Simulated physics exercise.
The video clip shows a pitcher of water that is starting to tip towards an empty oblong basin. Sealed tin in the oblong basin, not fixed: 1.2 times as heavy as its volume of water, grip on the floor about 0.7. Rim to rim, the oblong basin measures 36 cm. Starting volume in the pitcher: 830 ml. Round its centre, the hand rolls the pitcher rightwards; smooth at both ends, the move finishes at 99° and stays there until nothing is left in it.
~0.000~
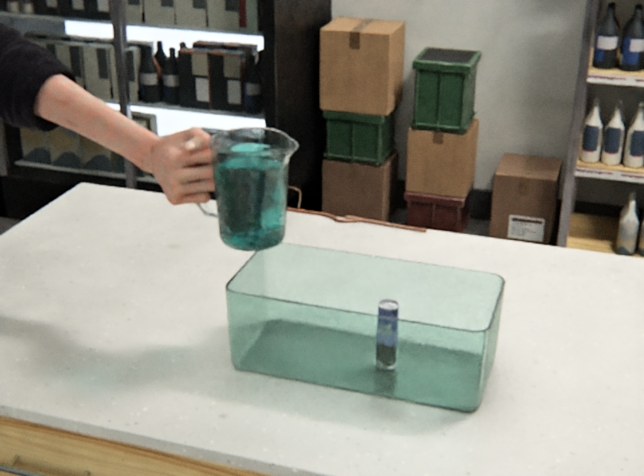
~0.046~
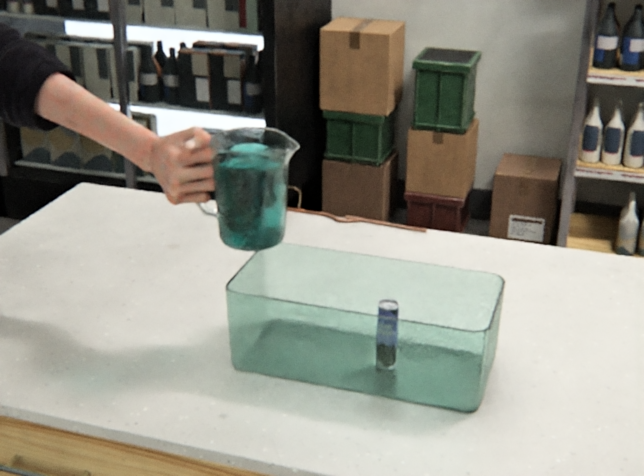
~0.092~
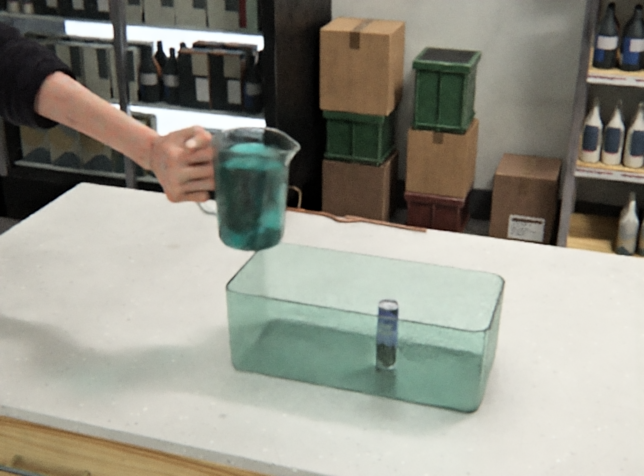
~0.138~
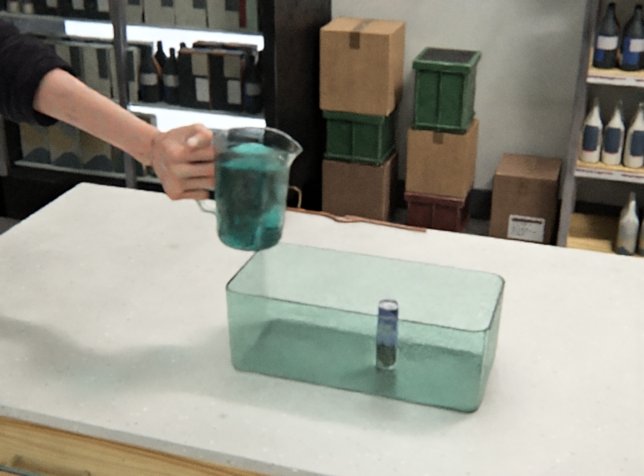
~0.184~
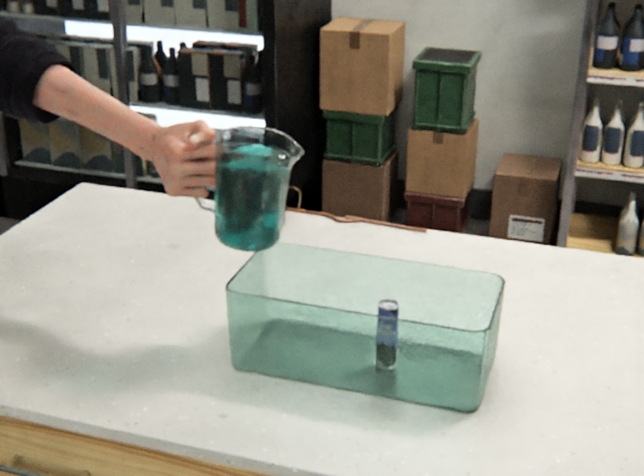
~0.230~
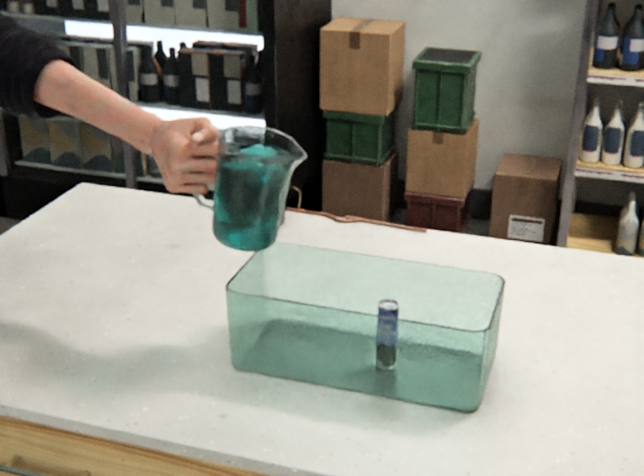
A hand holds a pitcher of teal water above a clear basin and tilts it slightly rightwards.
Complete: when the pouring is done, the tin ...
... is still on its feet.
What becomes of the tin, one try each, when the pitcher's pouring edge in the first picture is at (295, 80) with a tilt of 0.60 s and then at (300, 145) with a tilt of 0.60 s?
In the first try it comes down; in the second it comes down.
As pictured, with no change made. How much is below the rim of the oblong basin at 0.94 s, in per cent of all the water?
I'd say roughly 42 in a hundred of it.
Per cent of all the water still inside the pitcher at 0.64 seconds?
Around 88 in a hundred.
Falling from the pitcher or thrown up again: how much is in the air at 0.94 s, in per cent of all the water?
Roughly 14 %.
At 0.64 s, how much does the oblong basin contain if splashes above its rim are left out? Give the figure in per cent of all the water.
Some 2 per cent.
After 0.64 s the tilt is 63° and 87 per cent is still to pour; the tin stands where it began.
After 0.94 s the tilt is 94° and 44 per cent is still to pour; the tin stands 1 cm from where it began.
After 1.25 s the tilt is 99° and 8 per cent is still to pour; the tin stands 1 cm from where it began.
After 1.59 s the tilt is 99° and 1 per cent is still to pour; the tin stands 1 cm from where it began.
In the end the tin stands 1 cm from where it began.
